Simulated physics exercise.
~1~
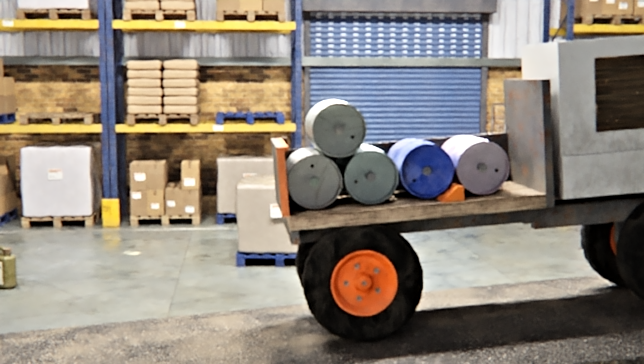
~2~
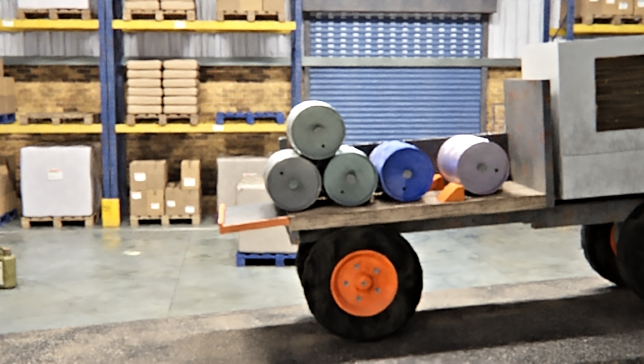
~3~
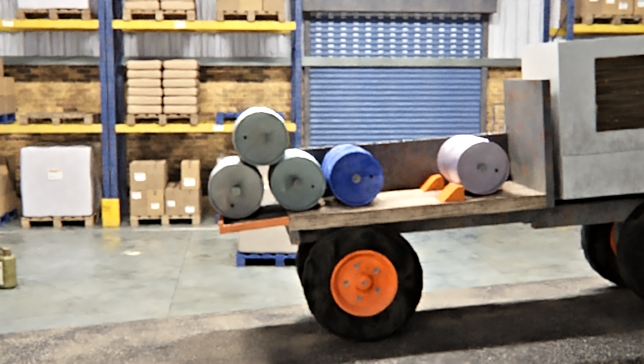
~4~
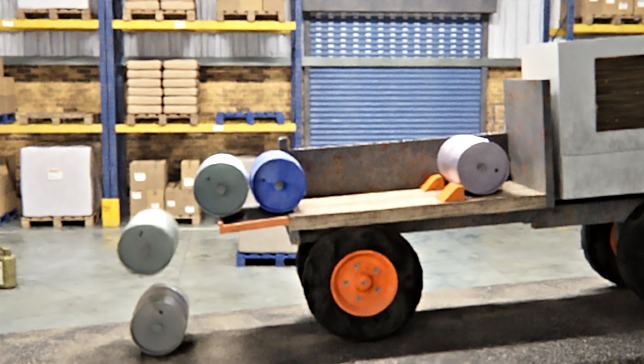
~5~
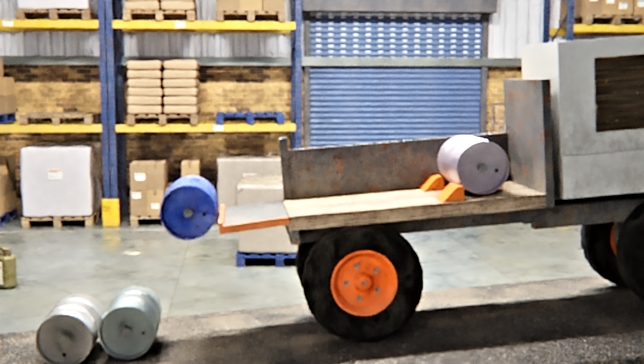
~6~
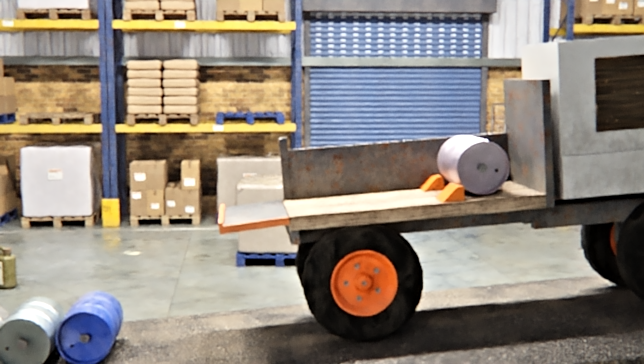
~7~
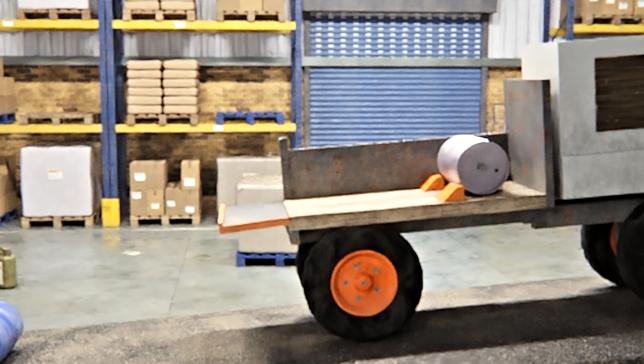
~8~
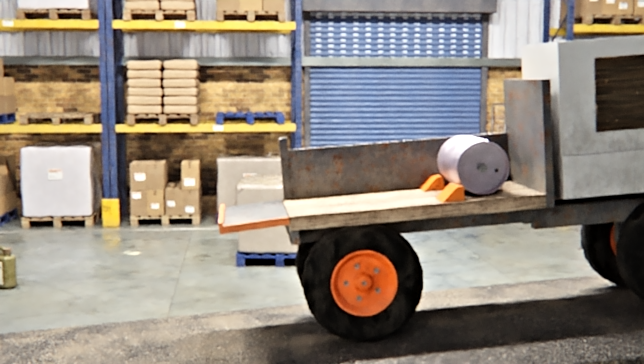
Four barrels, one blue, roll off a truck bed as its tailgate drops, leaving one behind.
